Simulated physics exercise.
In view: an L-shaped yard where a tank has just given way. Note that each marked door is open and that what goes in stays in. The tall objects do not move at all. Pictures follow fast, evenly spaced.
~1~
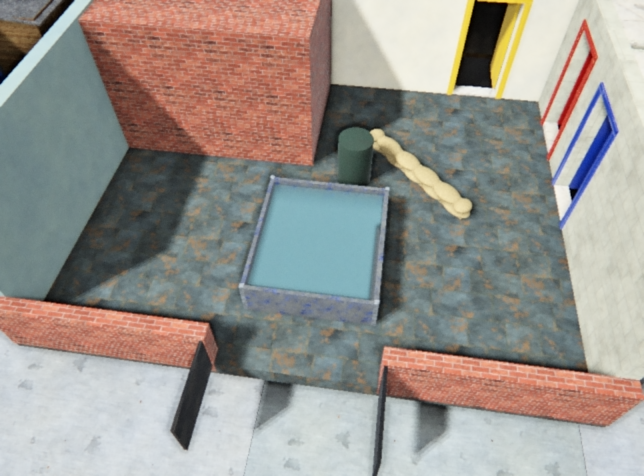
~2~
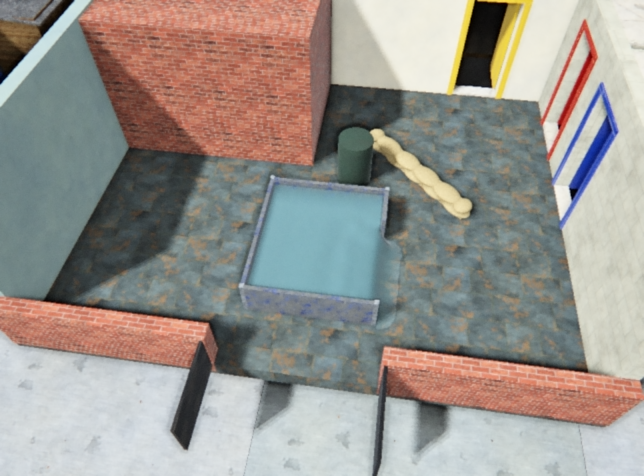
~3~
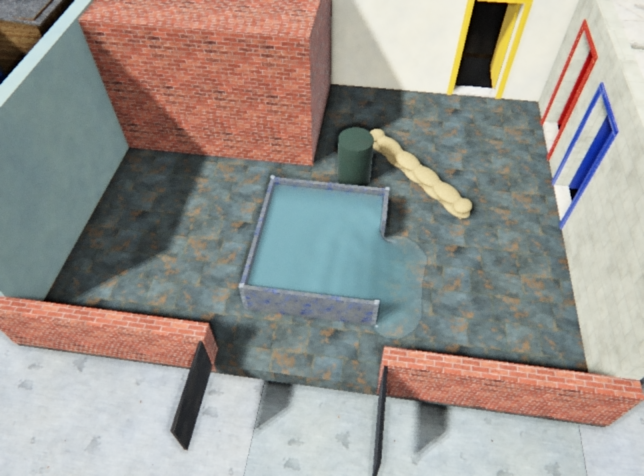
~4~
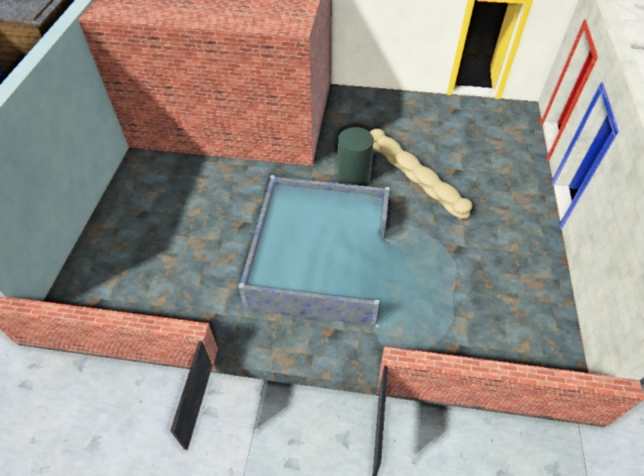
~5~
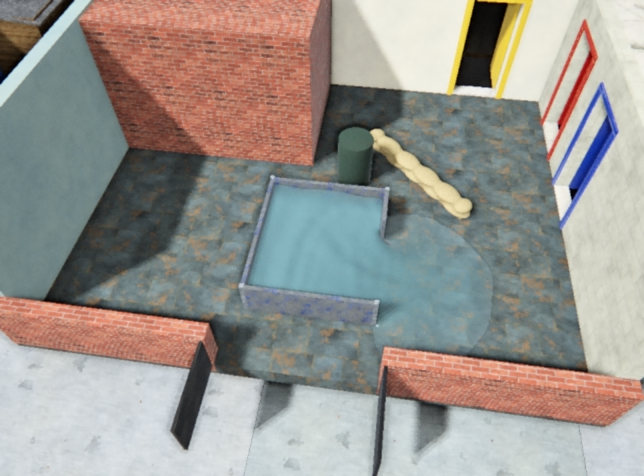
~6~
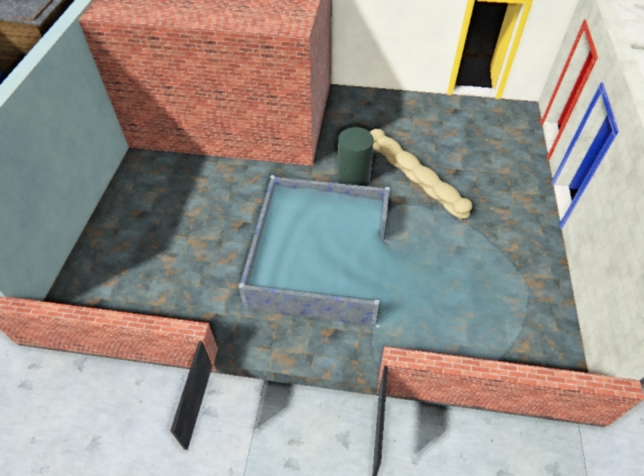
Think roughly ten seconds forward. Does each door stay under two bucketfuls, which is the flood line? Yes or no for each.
Yellow door - no, it floods; red door - yes, stays under; blue door - no, it floods.
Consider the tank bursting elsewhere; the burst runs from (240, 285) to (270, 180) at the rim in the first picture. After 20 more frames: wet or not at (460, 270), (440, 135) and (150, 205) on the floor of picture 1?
Going through them, the first would be still bare, the next still bare and the last submerged.
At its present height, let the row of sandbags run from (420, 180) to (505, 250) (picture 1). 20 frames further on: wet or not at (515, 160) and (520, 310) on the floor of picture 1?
Taken in order, the two places are drenched and drenched.
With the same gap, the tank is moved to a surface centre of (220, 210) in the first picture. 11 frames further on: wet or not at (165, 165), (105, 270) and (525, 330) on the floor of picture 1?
I'd say still dry for the first, still dry for the second and swamped for the third.
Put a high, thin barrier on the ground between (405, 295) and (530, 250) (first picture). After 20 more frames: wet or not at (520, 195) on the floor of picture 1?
There: Flooded.
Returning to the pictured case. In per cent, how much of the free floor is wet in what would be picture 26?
It comes to roughly 35 in a hundred.
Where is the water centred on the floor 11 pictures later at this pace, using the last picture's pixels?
It is around (415, 284).
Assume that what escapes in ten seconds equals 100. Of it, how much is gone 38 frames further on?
Around 45 percent.
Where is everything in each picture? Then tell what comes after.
In the first frame, the tank at (320, 238) is whole and still.
In the second frame, the front is at (391, 244), out from the gap at (376, 275).
In the third frame, water pours out at (376, 276) and has run to (403, 239).
In the fourth frame, water pours out at (376, 276) and has run to (451, 262).
In the fifth frame, water pours out at (376, 276) and has run to (485, 269).
In the sixth frame, water pours out at (376, 275) and has run to (521, 286).
A moment on, water covers 20 % of the floor; the yellow door not reached, the red door not reached, the blue door not reached.
Next, water covers 25 % of the floor; the yellow door not reached, the red door not reached, the blue door under two buckets in.
Then, water covers 35 % of the floor; the yellow door not reached, the red door wet at the sill, nothing in, the blue door over two buckets in.
Later, water covers 60 % of the floor; the yellow door over two buckets in, the red door wet at the sill, nothing in, the blue door over two buckets in.
In the end, water covers 70 % of the floor; the yellow door far over two buckets in, the red door wet at the sill, nothing in, the blue door far over two buckets in.
